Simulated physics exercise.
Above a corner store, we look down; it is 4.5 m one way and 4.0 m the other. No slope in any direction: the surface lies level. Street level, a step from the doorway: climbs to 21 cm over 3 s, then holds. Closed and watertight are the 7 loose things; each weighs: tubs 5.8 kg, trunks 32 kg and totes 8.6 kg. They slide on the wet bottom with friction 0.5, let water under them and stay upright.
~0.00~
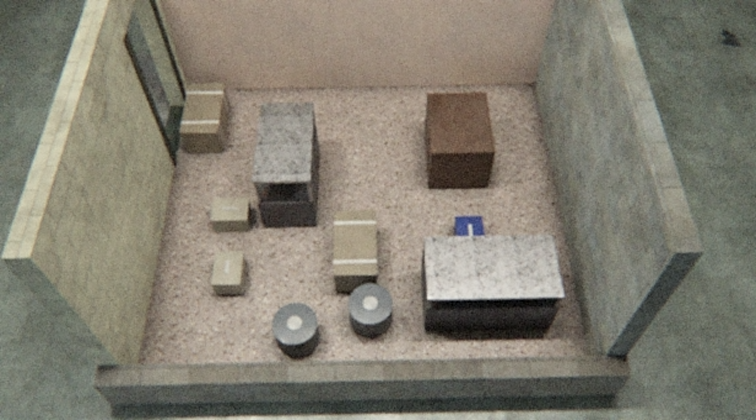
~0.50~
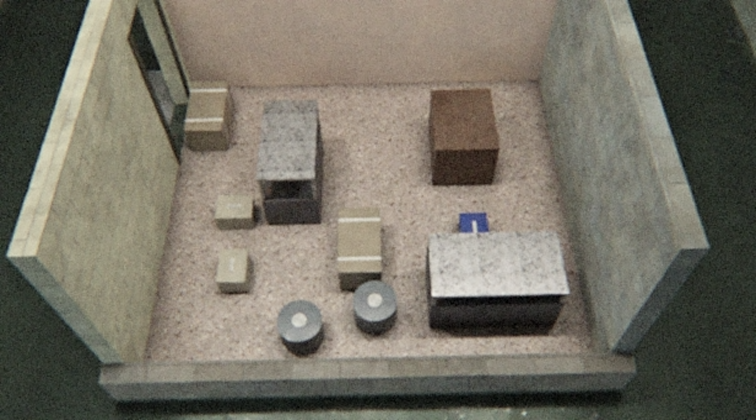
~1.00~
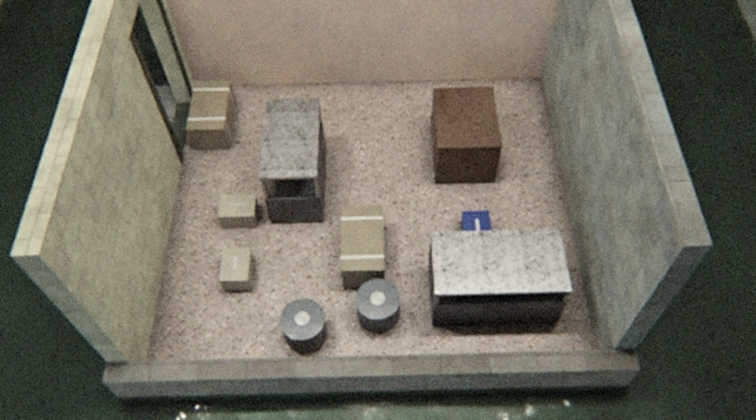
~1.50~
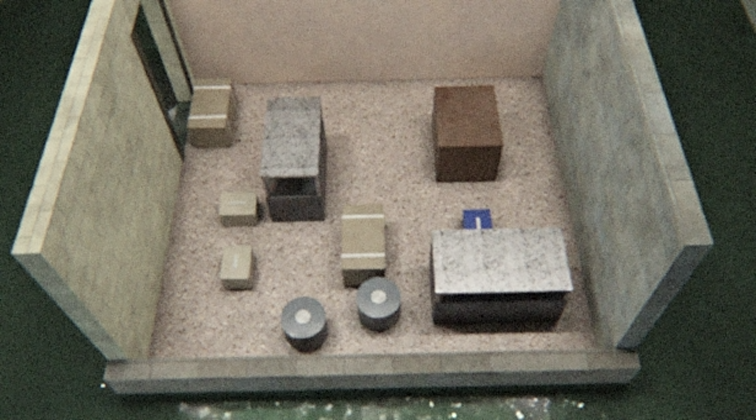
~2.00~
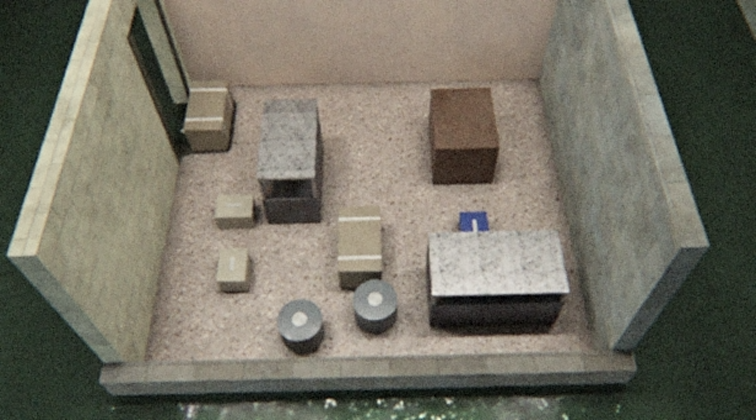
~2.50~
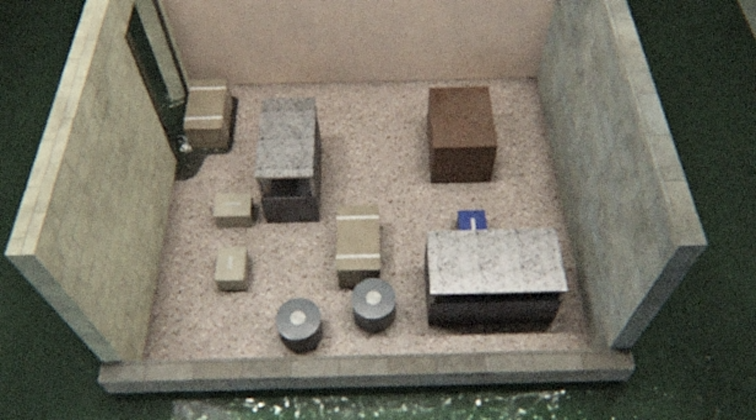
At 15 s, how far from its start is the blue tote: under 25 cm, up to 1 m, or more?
It's going to make a modest move.
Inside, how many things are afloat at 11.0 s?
3 of them.
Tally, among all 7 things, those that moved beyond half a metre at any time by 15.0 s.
I count 6 of them.
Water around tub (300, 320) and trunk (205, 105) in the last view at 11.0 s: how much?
Close to 7 and 7 centimetres.
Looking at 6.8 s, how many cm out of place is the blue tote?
Close to 0 cm.
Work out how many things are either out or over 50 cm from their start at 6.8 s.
Count: 2.
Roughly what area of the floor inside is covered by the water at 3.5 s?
Some 2.5 m2.
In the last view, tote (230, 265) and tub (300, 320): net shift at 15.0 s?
Net displacement, in order: 50 cm; 50 cm.
After 3.5 s the blue tote is near (473, 225), 0.0 m from its start, aground; 0 afloat.
After 6.8 s the blue tote is near (473, 225), 0.0 m from its start, aground; 0 afloat.
After 11.0 s the blue tote is near (479, 186), 0.5 m from its start, afloat; 3 afloat.
After 15.0 s the blue tote is near (514, 217), 0.5 m from its start, afloat; 7 afloat.
